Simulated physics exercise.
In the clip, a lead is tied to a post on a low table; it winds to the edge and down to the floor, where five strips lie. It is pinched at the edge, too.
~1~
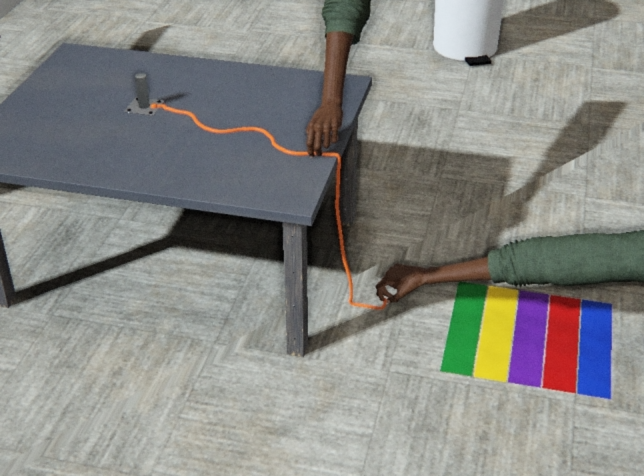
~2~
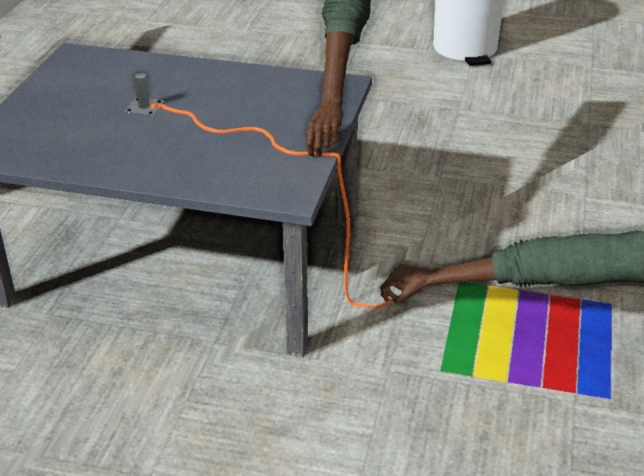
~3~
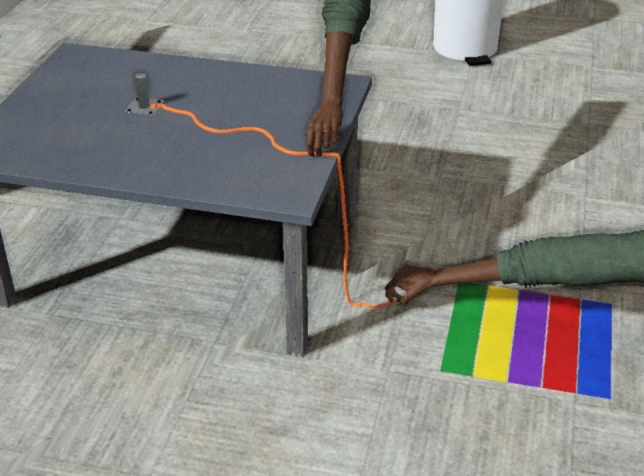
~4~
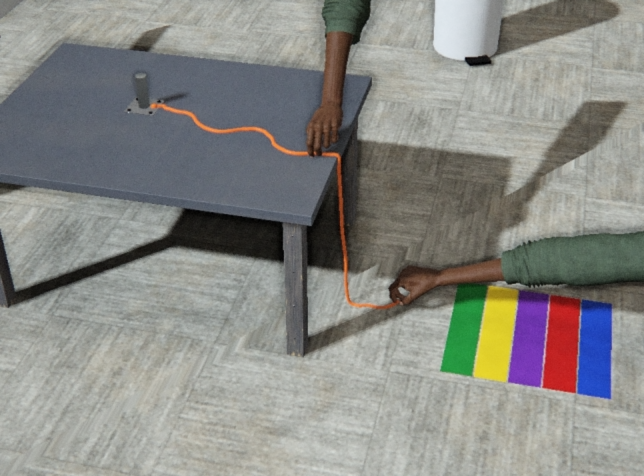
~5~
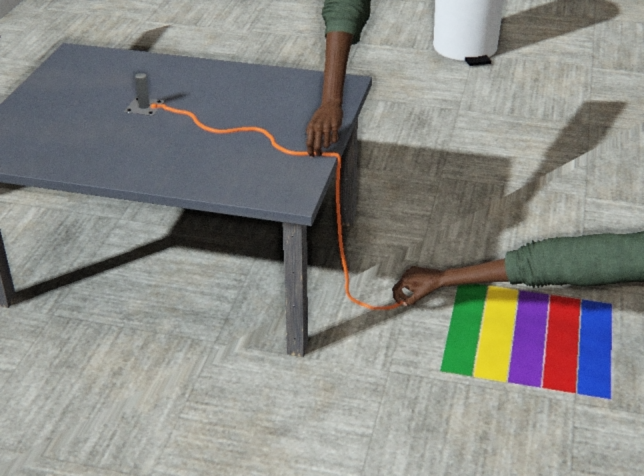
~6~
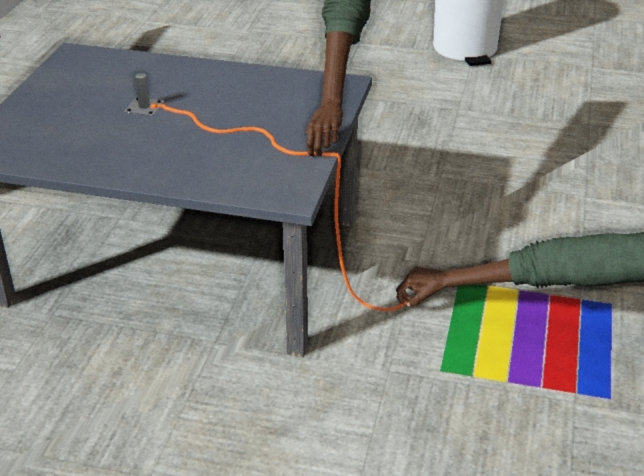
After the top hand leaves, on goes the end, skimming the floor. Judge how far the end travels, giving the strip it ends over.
It ends over the purple strip.
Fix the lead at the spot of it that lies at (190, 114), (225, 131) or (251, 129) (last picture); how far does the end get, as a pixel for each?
In that order: (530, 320), (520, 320) and (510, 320).
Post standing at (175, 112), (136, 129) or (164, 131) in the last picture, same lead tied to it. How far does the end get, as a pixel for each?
The three places are (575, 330), (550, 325) and (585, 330), in that order.
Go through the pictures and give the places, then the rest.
The first frame shows end (386, 299); green (459, 356); yellow (493, 361); purple (526, 367); red (560, 372); blue (595, 378).
The second frame shows end (390, 300); lead through (180, 112) (234, 131) (283, 150) (340, 172) (348, 236) (347, 291).
The third frame shows end (395, 301).
The fourth frame shows end (399, 301); lead through (180, 112) (234, 131) (283, 150) (339, 172) (343, 236) (347, 291).
The fifth frame shows end (402, 302).
The sixth frame shows end (406, 302); lead through (180, 112) (234, 131) (283, 150) (338, 172) (338, 235) (351, 291).
Early on, end near (478, 313); over green.
Midway, end near (512, 319); over yellow.
At the end of the slack, end near (532, 322); over purple. It halts on the purple strip.
